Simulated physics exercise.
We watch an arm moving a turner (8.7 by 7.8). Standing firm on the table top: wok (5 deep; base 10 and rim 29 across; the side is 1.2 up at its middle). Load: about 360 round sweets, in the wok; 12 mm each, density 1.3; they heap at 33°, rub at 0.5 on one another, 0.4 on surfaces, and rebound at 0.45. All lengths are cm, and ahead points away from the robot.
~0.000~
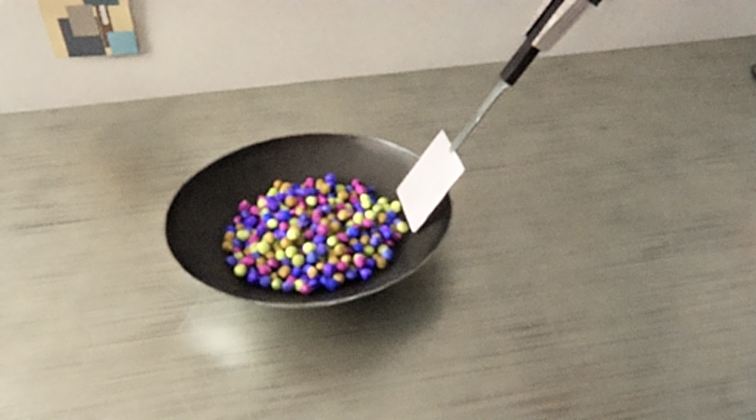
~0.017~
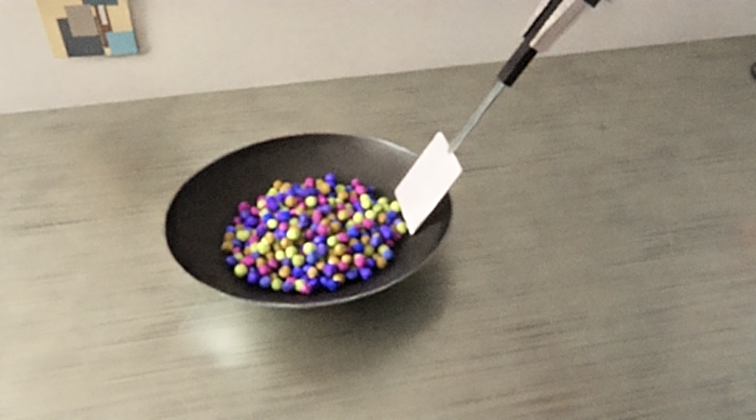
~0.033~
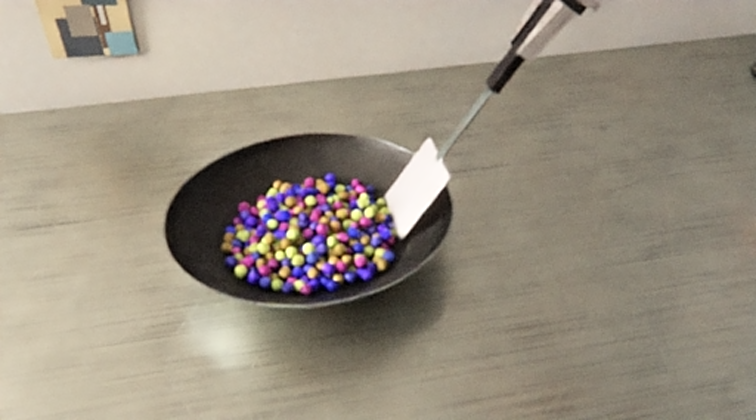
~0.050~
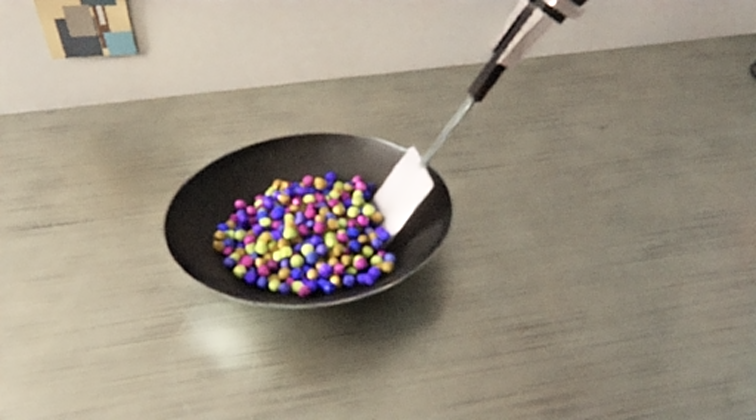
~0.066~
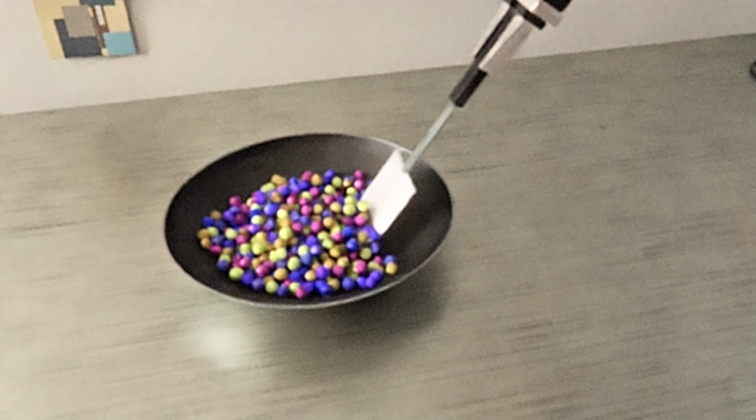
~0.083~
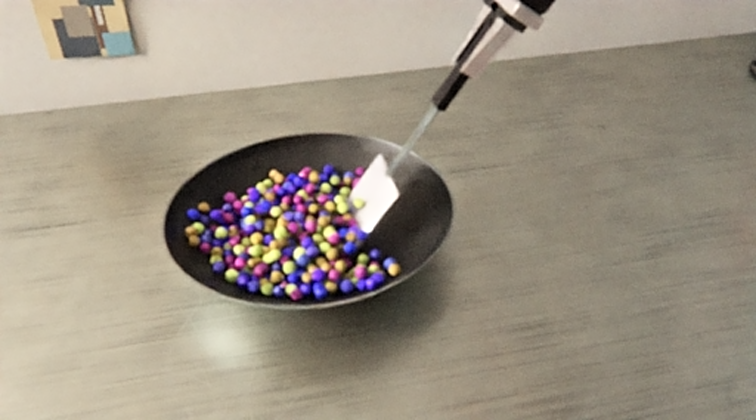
In a dark wok on the table, a white turner pushes colourful balls left.
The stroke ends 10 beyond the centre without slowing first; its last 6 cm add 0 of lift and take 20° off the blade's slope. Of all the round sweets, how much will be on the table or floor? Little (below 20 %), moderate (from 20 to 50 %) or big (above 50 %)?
A moderate share, from 20 to 50 %, ends on the table or floor.
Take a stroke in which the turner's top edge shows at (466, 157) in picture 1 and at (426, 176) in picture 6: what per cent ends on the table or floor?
Some 15 per cent.
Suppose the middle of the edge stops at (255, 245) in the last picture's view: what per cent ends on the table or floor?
Some 5 per cent.
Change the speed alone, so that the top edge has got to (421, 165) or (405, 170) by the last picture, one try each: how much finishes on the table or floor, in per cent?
Some 15 and 20 per cent.
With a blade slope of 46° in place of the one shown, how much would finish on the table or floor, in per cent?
In that case some 30 per cent.
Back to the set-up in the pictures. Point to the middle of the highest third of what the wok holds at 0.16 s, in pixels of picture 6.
Near (228, 227).
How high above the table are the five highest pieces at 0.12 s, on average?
Roughly 5 cm.
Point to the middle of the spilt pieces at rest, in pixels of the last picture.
At about (72, 267).
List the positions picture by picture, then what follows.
The first frame shows turner top edge at (453, 149), sloping 55°; upper third of the load around (313, 223), from x 230 to 405, top at y 180; 362 in the wok.
The second frame shows turner top edge at (451, 150), sloping 55°; upper third of the load around (313, 224), from x 230 to 405, top at y 180.
The third frame shows turner top edge at (440, 157), sloping 55°; upper third of the load around (315, 222), from x 225 to 395, top at y 180.
The fourth frame shows turner top edge at (423, 164), sloping 55°; upper third of the load around (318, 223), from x 220 to 390, top at y 175.
The fifth frame shows turner top edge at (406, 170), sloping 55°; upper third of the load around (305, 222), from x 205 to 390, top at y 175.
The sixth frame shows turner top edge at (389, 173), sloping 55°; upper third of the load around (295, 223), from x 190 to 395, top at y 170; 362 in the wok.
After 0.12 s, sloping 55°, highest piece 6 above the table; 362 in the wok.
After 0.16 s, sloping 49°, highest piece 6 above the table; 358 in the wok, 4 on the blade or in flight.
After 0.38 s, sloping 35°, highest piece 8 above the table; 251 in the wok, 101 on the table or floor, 10 on the blade or in flight.
After 1.43 s, sloping 35°, highest piece 5 above the table; 251 in the wok, 111 on the table or floor.
At rest, 251 in the wok, 111 on the table or floor. That is 31 % on the table or floor.
